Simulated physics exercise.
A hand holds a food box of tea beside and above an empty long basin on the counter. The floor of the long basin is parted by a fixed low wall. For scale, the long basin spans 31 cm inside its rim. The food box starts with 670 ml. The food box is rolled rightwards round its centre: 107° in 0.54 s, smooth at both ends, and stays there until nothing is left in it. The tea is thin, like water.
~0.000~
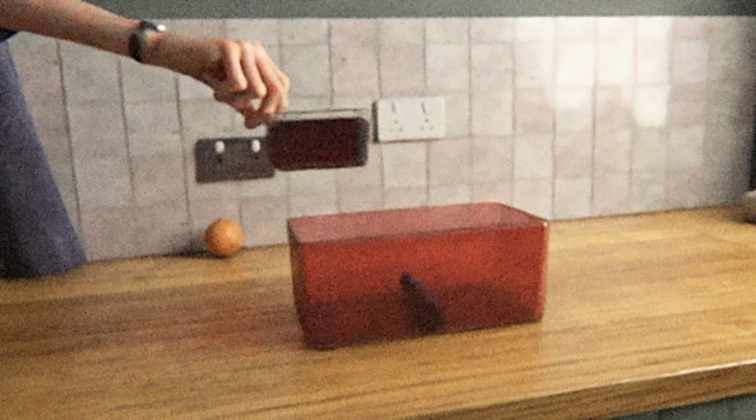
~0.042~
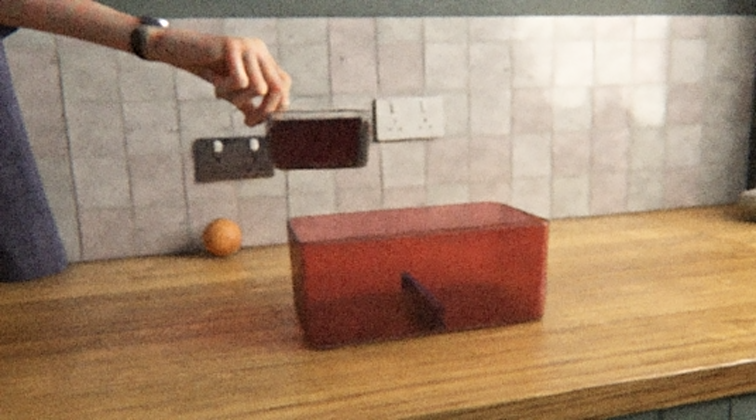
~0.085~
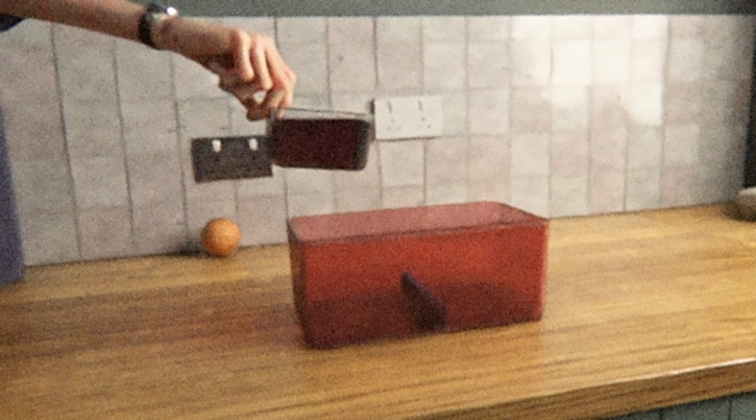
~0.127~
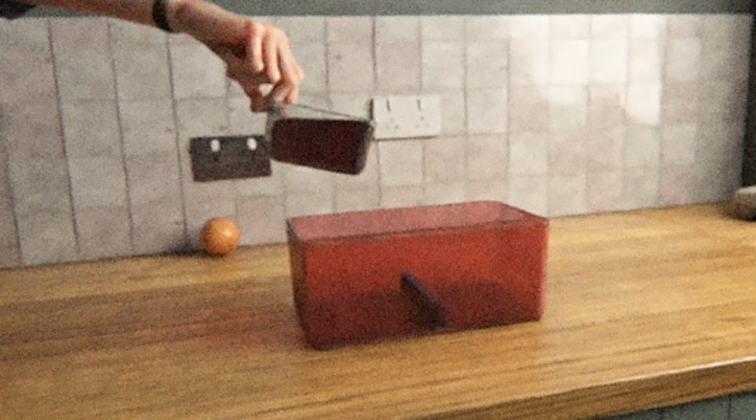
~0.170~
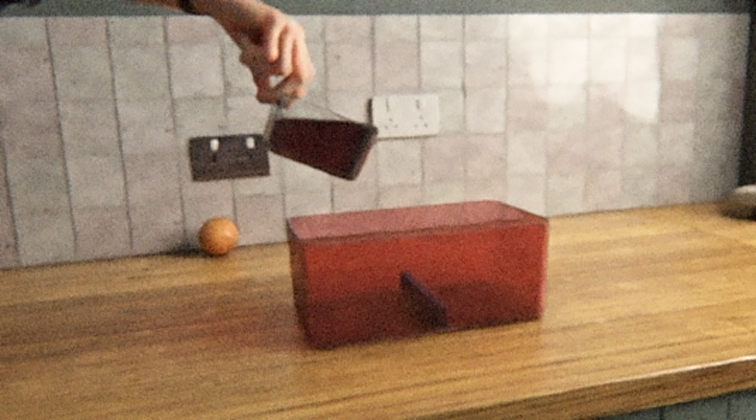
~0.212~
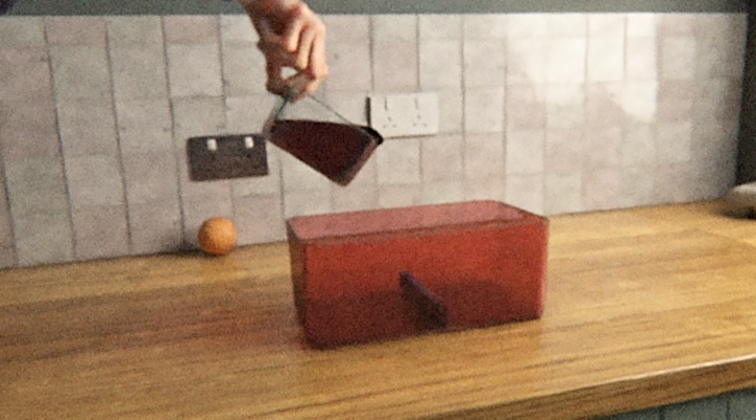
A kitchen with a wooden worktop and pale tiled wall is seen from the front, slightly above the counter, in a view that drifts very slightly. A hand with a dark wristband holds a small clear box of dark reddish liquid above a long translucent red basin, with an orange and sockets behind. The hand turns the box rightwards, gently then more steeply, as the forearm swings upward and a dark-clothed figure leaves at left.
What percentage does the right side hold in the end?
Roughly 37 per cent is past the wall.
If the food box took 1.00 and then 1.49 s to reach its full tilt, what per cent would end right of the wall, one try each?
First 55, then 55 per cent.
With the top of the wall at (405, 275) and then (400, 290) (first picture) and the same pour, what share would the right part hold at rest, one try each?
First 50, then 60 per cent.
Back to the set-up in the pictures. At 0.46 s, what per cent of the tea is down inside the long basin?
About 50 per cent.
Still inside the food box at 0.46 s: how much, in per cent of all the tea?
Near 16 in a hundred.
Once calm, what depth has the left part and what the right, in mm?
Left about 16 mm, right about 10 mm.
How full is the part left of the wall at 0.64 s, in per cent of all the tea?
About 62 per cent.
Then, 0.46 s in, the tilt is 101° and 16 per cent is still to pour, 30 is left of the wall and 19 right of it.
Then, 0.64 s in, the tilt is 107° and 2 per cent is still to pour, 61 is left of the wall and 33 right of it.
Then, 0.83 s in, the tilt is 107° and 0 per cent is still to pour, 62 is left of the wall and 36 right of it.
Then, 1.04 s in, the tilt is 107° and 0 per cent is still to pour, 62 is left of the wall and 37 right of it.
Finally, 62 per cent lies left of the wall, 37 right of it and 2 outside.
